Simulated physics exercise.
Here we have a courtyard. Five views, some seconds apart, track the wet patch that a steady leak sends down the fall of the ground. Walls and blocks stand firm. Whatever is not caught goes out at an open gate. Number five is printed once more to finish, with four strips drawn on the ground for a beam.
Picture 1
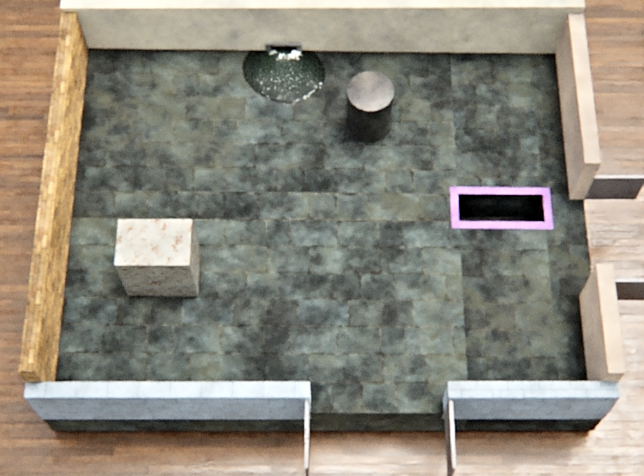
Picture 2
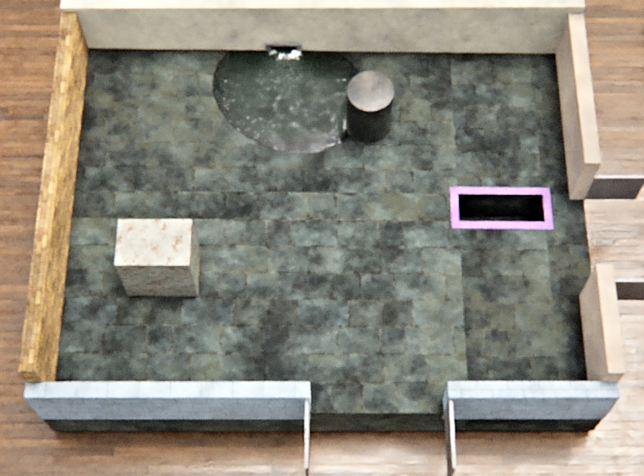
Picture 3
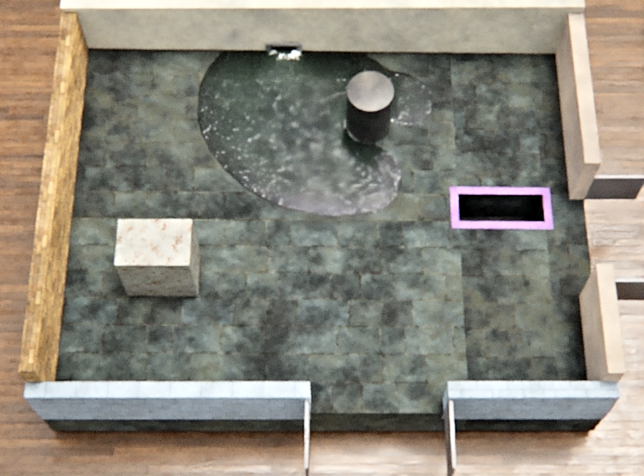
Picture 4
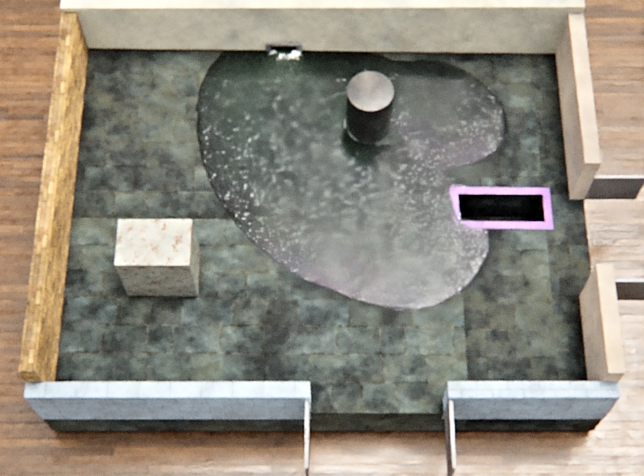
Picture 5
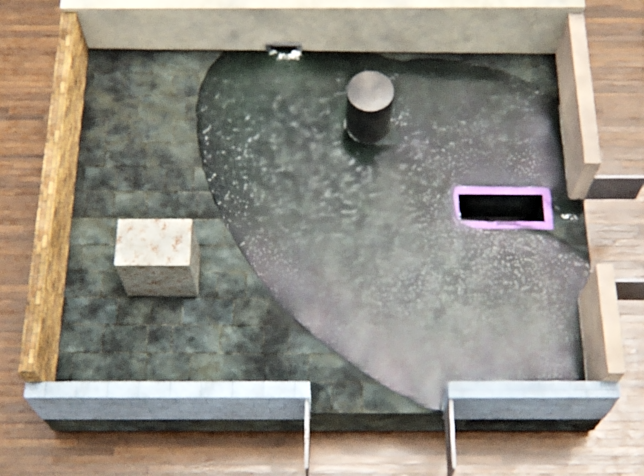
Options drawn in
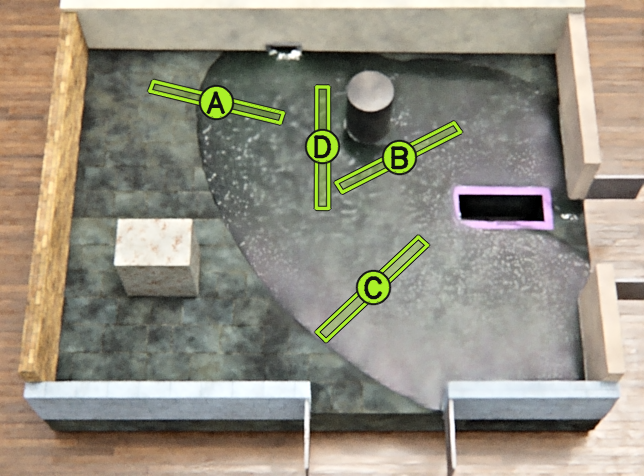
Water spreading from an outfall across a dark courtyard floor, passing around a grey cylinder, then surrounding a purple-rimmed gully at right.
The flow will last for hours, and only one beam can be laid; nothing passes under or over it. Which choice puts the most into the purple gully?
C.
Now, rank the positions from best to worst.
The order is C, A, B, D.
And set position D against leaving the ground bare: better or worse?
Worse.
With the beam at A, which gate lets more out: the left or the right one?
More leaves on the right.
On the marked copy, A from (151, 86) to (281, 117); B from (339, 187) to (457, 127); C from (321, 336) to (422, 241); D from (322, 208) to (322, 86).
For position A, about 29 % of the stream runs into the purple gully, about 71 % out by the gates.
For position B, about 22 % of the stream runs into the purple gully, about 79 % out by the gates.
For position C, about 47 % of the stream runs into the purple gully, about 50 % out by the gates.
For position D, about 12 % of the stream runs into the purple gully, about 87 % out by the gates.
